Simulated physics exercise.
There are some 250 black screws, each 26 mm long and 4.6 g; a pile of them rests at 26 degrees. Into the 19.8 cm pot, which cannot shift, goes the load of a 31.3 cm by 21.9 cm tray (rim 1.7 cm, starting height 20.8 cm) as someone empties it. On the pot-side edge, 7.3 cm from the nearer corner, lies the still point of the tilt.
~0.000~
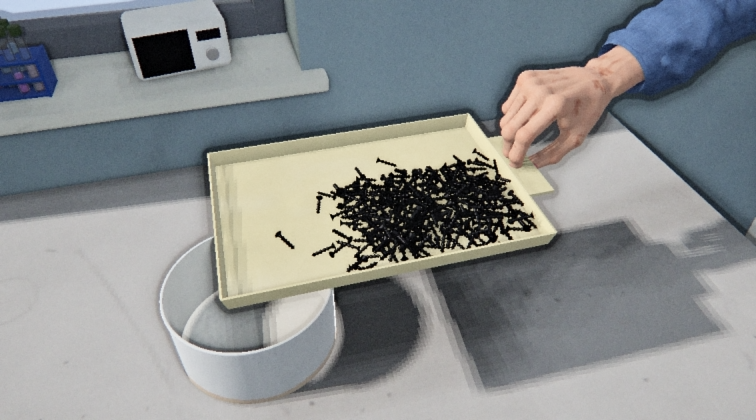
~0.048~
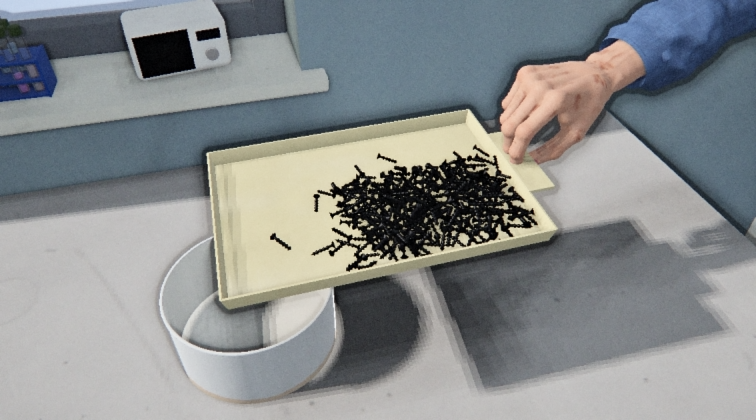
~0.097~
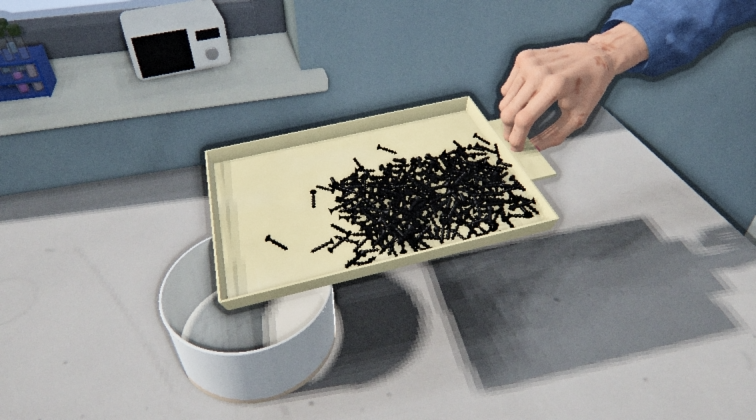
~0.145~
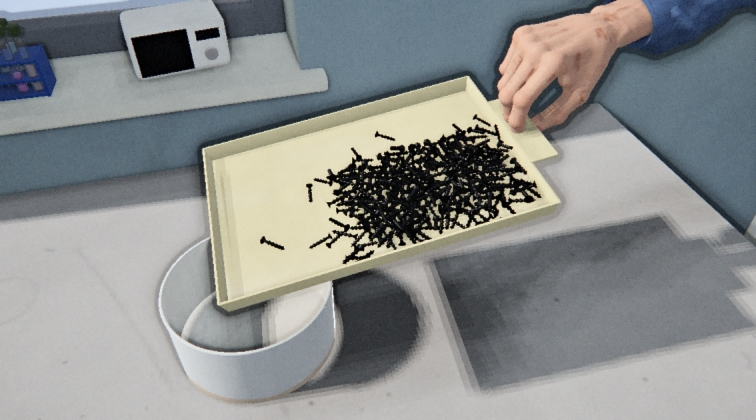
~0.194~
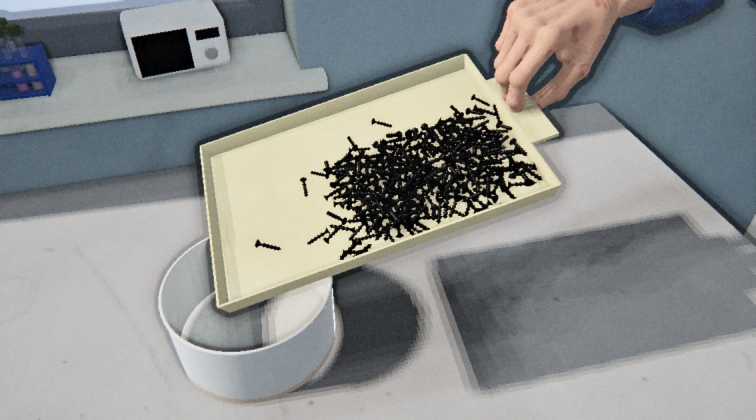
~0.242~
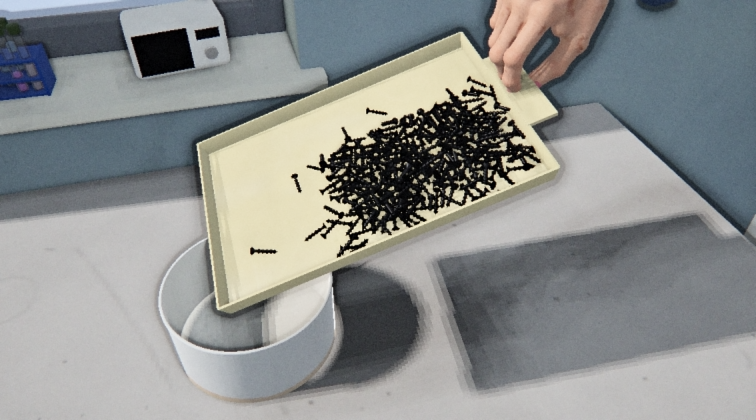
The footage shows a hand at the right holding a pale yellow tray piled with small black screws above a white pot, then raising its right end so the tray slants toward the left while the screws shift slightly leftward.
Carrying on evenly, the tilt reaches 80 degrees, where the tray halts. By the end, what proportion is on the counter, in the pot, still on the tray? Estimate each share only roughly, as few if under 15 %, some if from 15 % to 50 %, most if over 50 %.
Roughly: Counter most, pot few, left on the tray few.
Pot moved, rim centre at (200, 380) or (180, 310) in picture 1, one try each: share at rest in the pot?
Spot one: Some 95 per cent; spot two: Some 30 per cent.
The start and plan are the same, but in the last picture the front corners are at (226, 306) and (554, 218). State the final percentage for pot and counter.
The pot gets 0 and the counter 100.
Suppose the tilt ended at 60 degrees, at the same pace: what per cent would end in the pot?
About 5 in a hundred would end up in the pot.
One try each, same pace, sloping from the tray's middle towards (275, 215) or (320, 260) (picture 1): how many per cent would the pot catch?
Approximately 20 percent, then 0 percent.
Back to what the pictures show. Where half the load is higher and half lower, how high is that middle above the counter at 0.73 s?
Height: Around 22 cm.
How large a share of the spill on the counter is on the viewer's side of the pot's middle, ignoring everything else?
Share: Roughly 100 %.
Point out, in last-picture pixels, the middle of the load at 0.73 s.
I'd put it close to (208, 295).
After 0.53 s, tilt 49 degrees; the tray holds 100 %, the pot 0 %.
Then, at 0.73 s, tilt 70 degrees; the tray holds 65 %, the pot 0 %.
After 1.04 s, tilt 80 degrees; the tray holds 5 %, the pot 5 %.
By 2.1 s all is still; counter 90 %, pot 5 %, tray 0 %.
